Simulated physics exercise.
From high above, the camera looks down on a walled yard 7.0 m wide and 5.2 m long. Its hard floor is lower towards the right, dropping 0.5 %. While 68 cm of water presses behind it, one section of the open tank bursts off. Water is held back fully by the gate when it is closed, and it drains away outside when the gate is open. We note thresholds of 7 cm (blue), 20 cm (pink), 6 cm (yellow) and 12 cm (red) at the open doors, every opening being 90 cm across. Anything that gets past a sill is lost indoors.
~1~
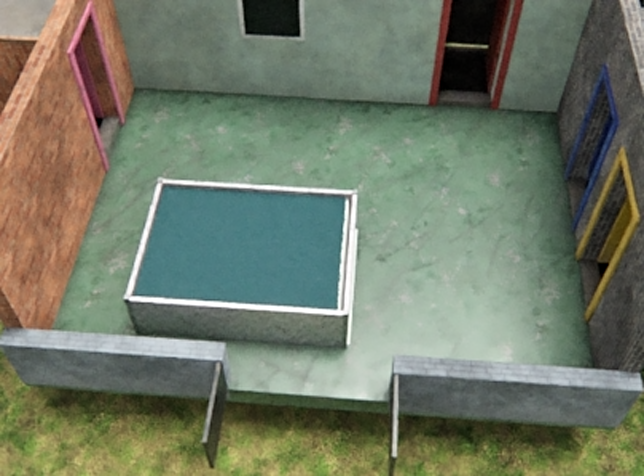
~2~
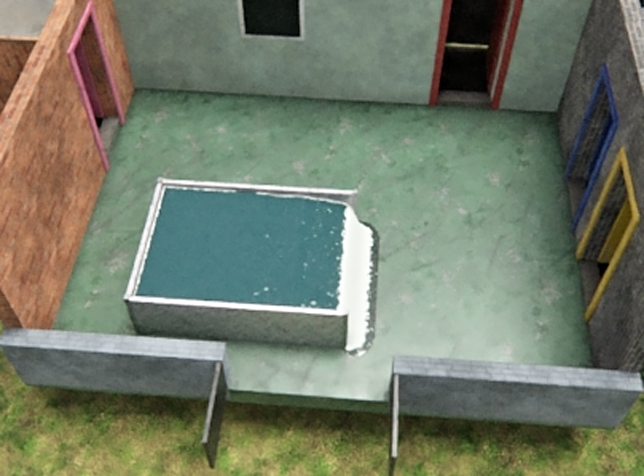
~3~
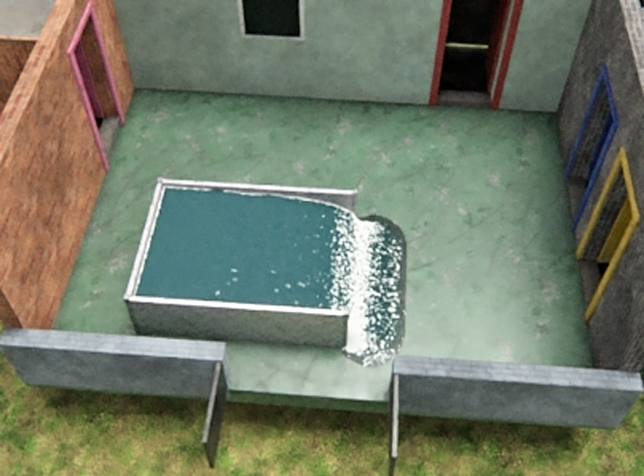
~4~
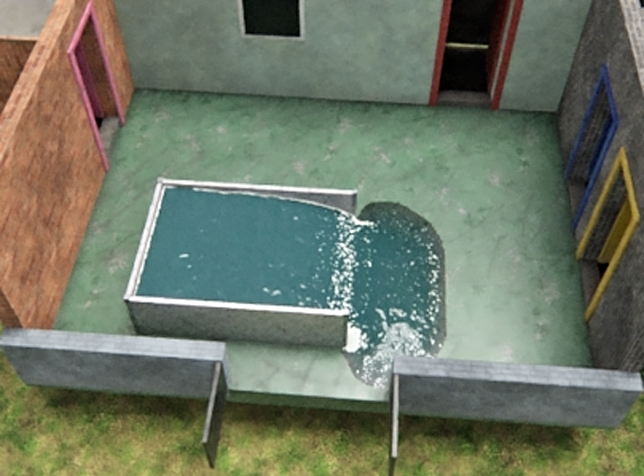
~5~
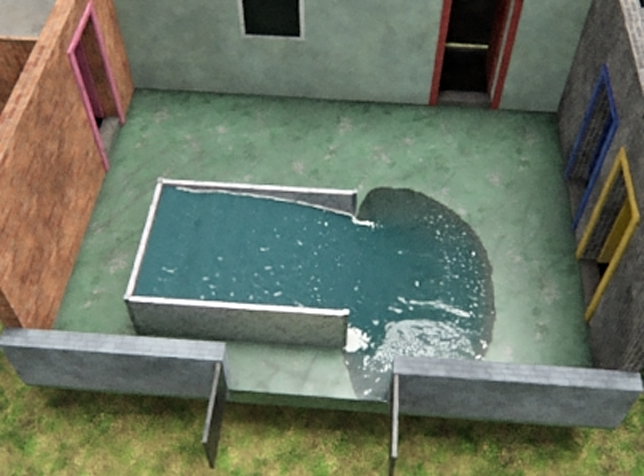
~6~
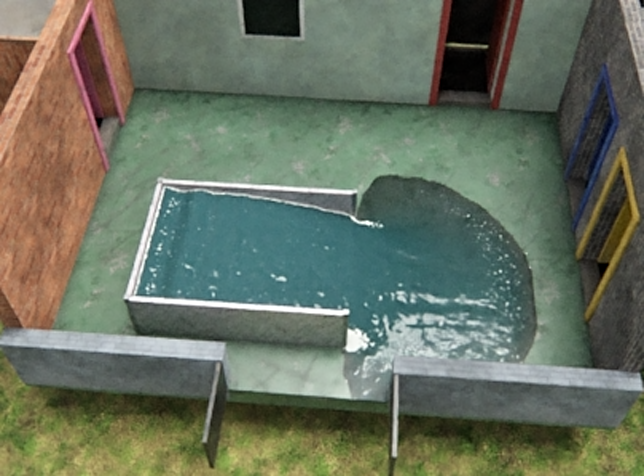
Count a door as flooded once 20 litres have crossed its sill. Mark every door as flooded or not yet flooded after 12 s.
After that time, blue door: Flooded; pink door: Not yet flooded; yellow door: Flooded; red door: Flooded.
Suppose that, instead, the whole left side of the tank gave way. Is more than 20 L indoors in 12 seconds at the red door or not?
Well, at red it would be too little.
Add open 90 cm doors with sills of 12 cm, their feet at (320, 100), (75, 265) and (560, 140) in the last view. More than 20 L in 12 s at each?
Well, the first is on the low side, the second is on the low side, and the third is on the high side.
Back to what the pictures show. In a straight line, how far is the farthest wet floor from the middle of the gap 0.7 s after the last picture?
3.8 m.
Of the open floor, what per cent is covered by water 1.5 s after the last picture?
About 45 per cent.
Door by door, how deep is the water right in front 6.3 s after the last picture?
You'd see blue at 13 cm, pink at 12 cm, yellow at 11 cm and red at 15 cm.
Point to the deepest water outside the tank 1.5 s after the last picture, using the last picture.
That would be near pixel (599, 399).
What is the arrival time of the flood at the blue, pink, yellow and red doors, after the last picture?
Doors: Blue 0.5 s / pink 5.5 s / yellow 0.2 s / red 1.8 s.
Then, 0.7 s after the last picture water covers 40 % of the floor and is deepest (42 cm) near (599, 399); blue door 12 cm at the sill, 1 L in, pink door not reached, yellow door 16 cm at the sill, 59 L in, red door not reached.
Then, 1.5 s after the last picture water covers 45 % of the floor and is deepest (46 cm) near (599, 399); blue door 23 cm at the sill, 43 L in, pink door not reached, yellow door 32 cm at the sill, 216 L in, red door not reached.
Then, 2.8 s after the last picture water covers 45 % of the floor and is deepest (33 cm) near (578, 259); blue door 20 cm at the sill, 145 L in, pink door not reached, yellow door 26 cm at the sill, 464 L in, red door 11 cm at the sill, 0 L in.
Then, 6.3 s after the last picture water covers 90 % of the floor and is deepest (16 cm) near (559, 133); blue door 13 cm at the sill, 214 L in, pink door 12 cm at the sill, 0 L in, yellow door 11 cm at the sill, 649 L in, red door 15 cm at the sill, 40 L in.
Then, 11.3 s after the last picture water covers 95 % of the floor and is deepest (12 cm) near (126, 315); blue door 8 cm at the sill, 255 L in, pink door 8 cm at the sill, 0 L in, yellow door 7 cm at the sill, 676 L in, red door 7 cm at the sill, 45 L in.
